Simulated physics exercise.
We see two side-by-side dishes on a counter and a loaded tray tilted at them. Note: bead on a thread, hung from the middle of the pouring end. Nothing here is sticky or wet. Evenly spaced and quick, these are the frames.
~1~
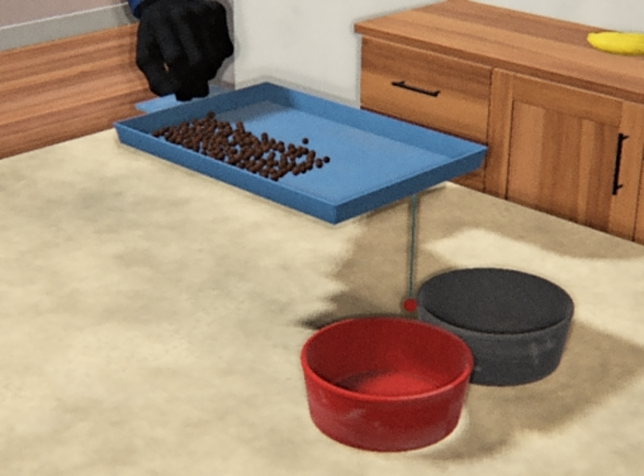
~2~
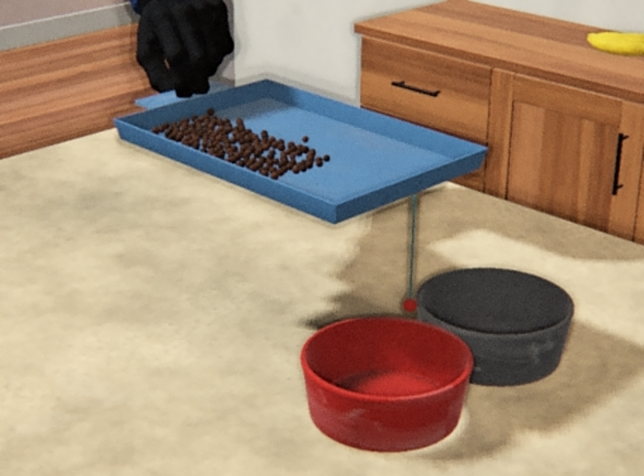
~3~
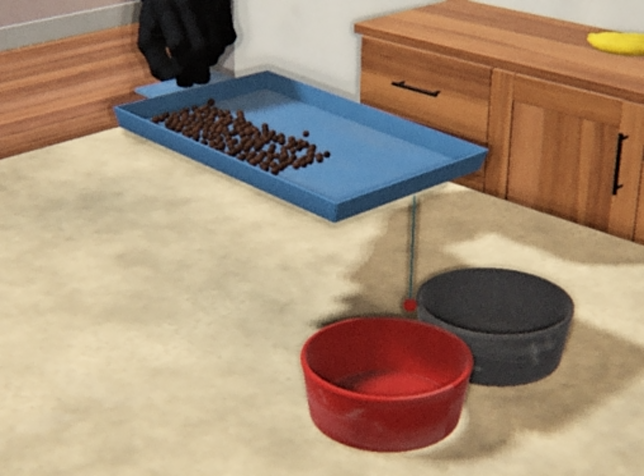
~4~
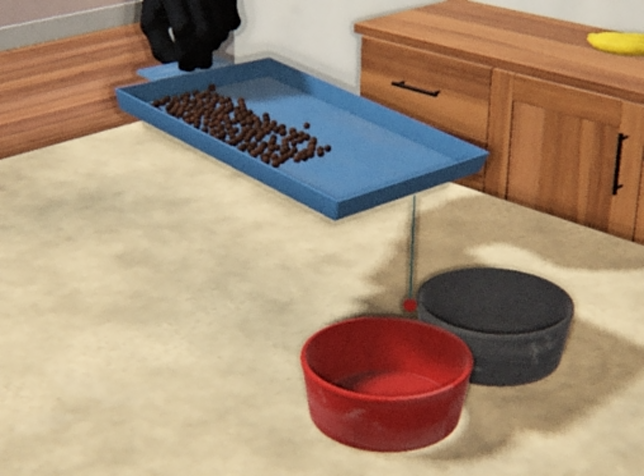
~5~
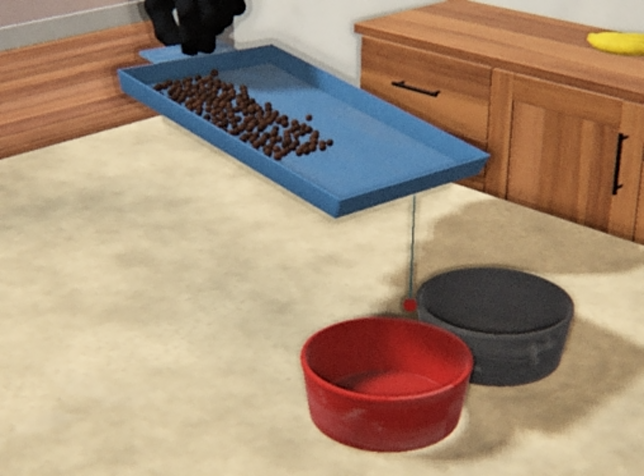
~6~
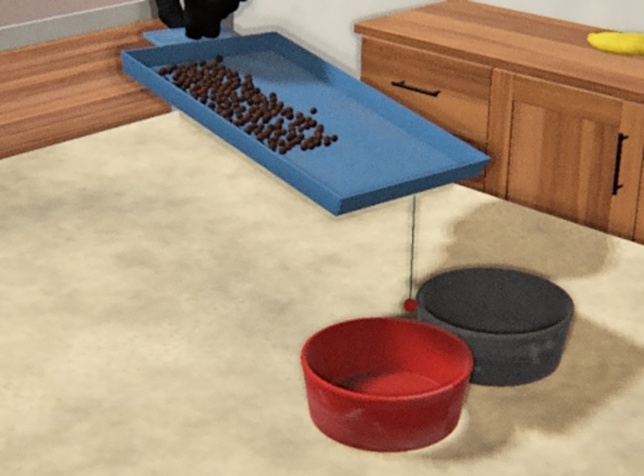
On a kitchen counter, a black-gloved hand raising the far end of a blue tray of brown berries near two bowls.
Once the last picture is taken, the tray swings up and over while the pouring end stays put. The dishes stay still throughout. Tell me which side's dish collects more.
My bet is the dish over on the right is left holding more.
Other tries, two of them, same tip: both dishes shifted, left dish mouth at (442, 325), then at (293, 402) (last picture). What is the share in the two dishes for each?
It would be roughly 80 per cent in the first placement and roughly 20 per cent in the second.
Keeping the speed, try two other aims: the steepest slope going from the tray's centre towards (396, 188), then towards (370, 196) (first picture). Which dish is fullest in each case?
The leftmost dish, then the leftmost dish.
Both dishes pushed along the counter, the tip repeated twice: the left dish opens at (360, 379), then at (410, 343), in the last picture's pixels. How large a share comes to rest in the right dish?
Close to 100 in a hundred, then close to 80 in a hundred.
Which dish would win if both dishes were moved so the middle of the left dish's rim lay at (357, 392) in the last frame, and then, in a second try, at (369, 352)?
The rightmost dish, then the rightmost dish.
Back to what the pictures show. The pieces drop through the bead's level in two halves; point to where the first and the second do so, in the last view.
The opening part goes through (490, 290); what follows goes through (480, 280).
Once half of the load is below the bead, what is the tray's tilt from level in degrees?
I'd say close to 100 degrees.
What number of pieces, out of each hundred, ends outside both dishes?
Close to 0 %, give or take.
Just after the last frame, tray tipped steeply; the larger part on the tray; roughly a quarter in the right dish; just a few outside both; just a few in the air.
A moment on, tray tipped right over; roughly a third on the tray; just a few in the left dish; roughly a third in the right dish; just a few outside both; roughly a quarter in the air.
Further on, tray tipped past a quarter turn; just a few in the left dish; almost all in the right dish; about a tenth outside both.
When it is over, tray tipped past a quarter turn; just a few in the left dish; almost all in the right dish; about a tenth outside both.
